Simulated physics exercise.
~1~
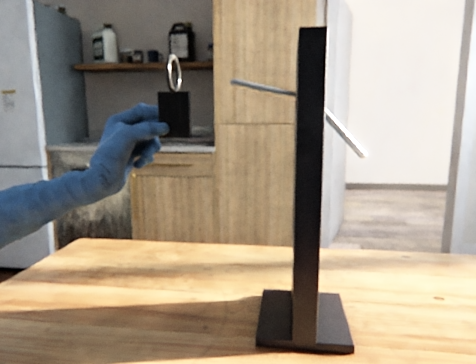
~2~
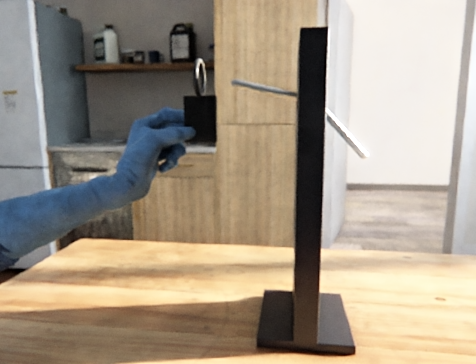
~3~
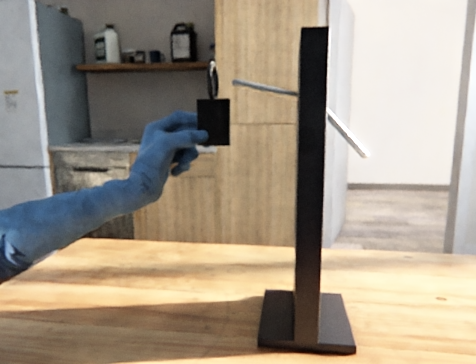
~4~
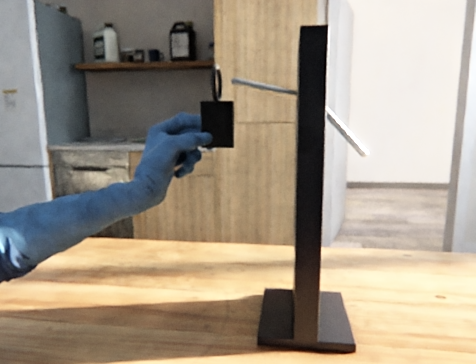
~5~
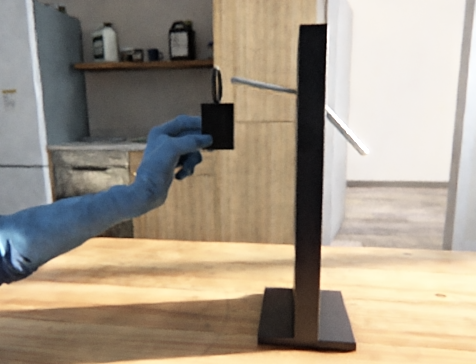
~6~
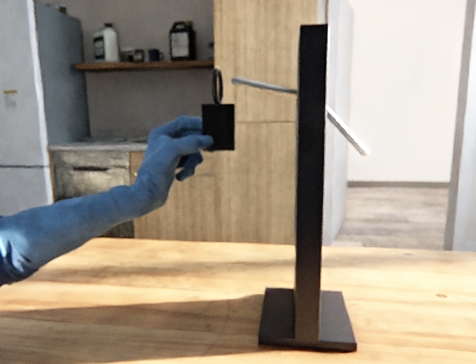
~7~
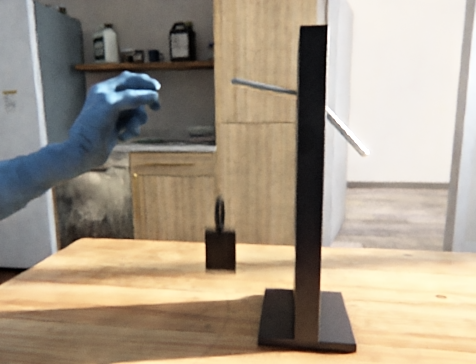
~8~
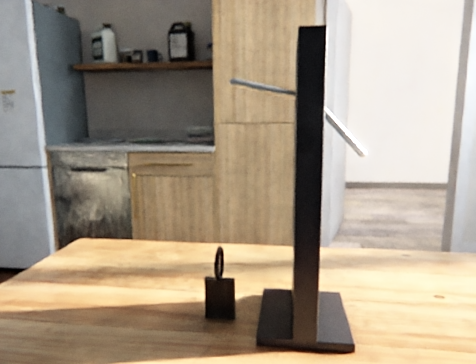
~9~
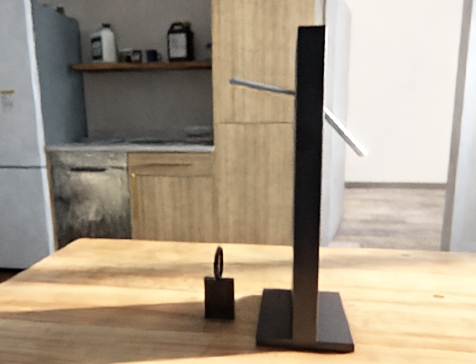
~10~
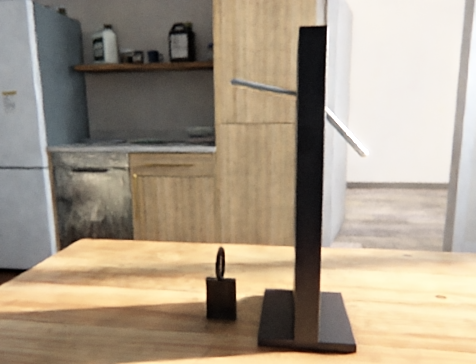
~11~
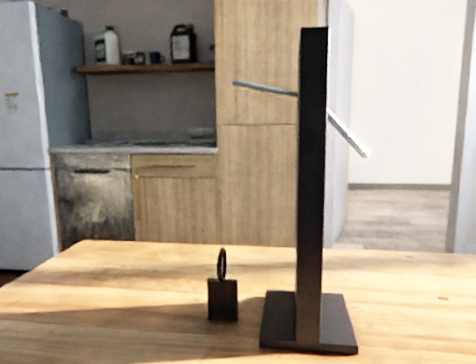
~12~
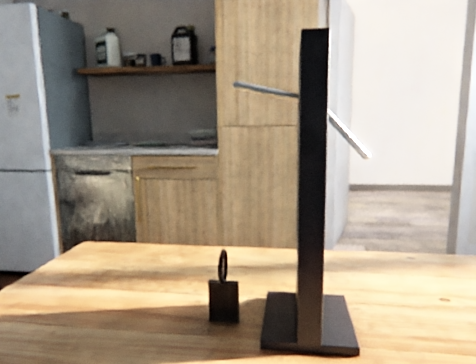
A blue-gloved hand carried a black tag with a ring on top rightward to the tip of a peg on a dark stand, then let go and drew back, and the tag dropped straight down and stayed upright on the wooden table.
